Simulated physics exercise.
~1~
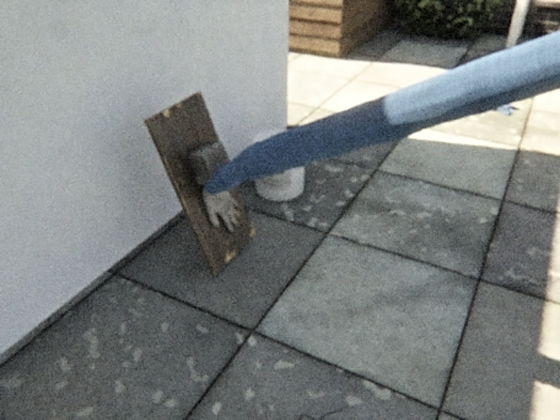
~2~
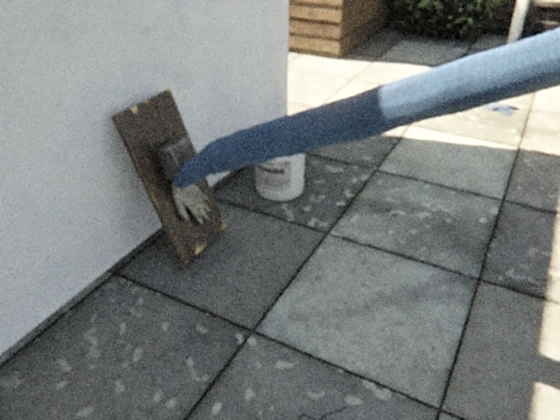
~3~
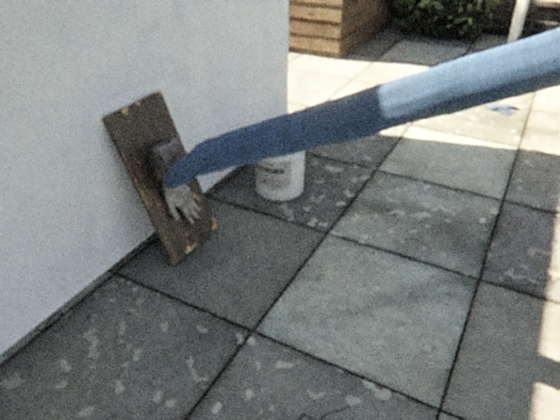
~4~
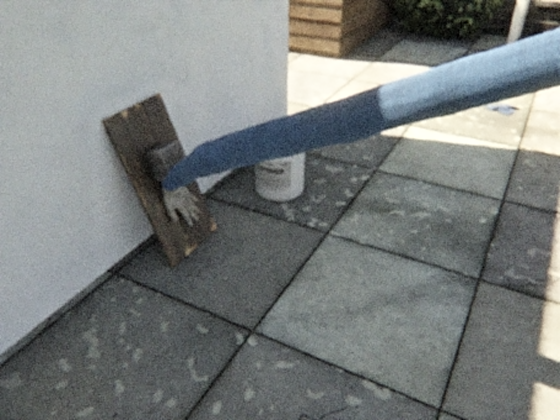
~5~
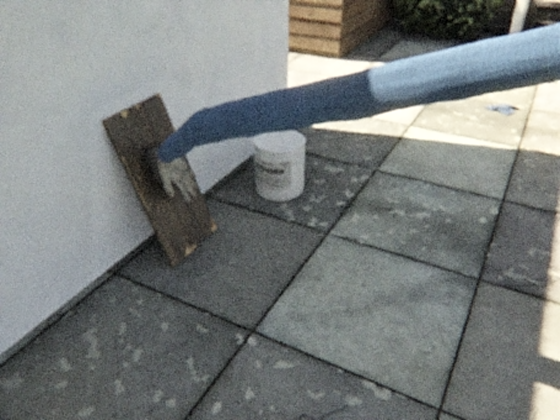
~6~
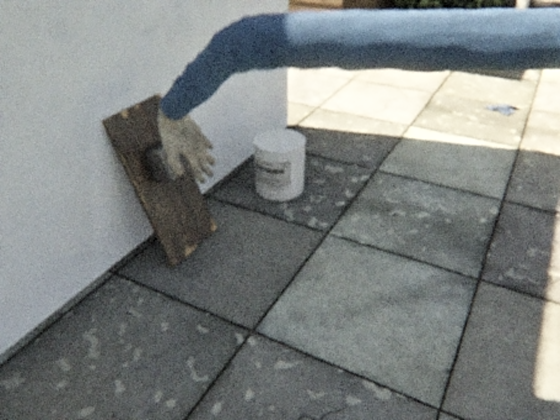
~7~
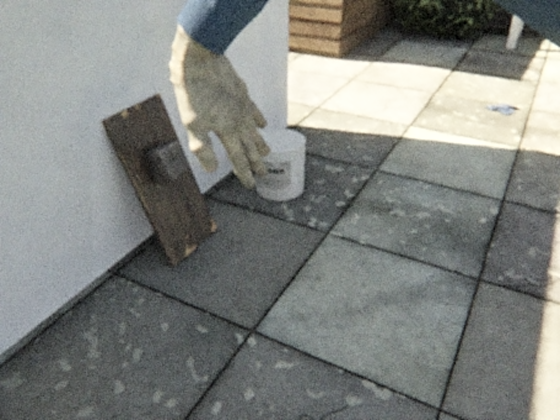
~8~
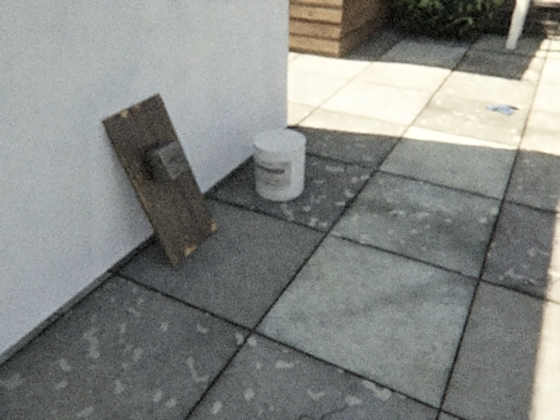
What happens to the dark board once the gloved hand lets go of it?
The board stays up, leaning against the wall in the same place after the hand has drawn away.
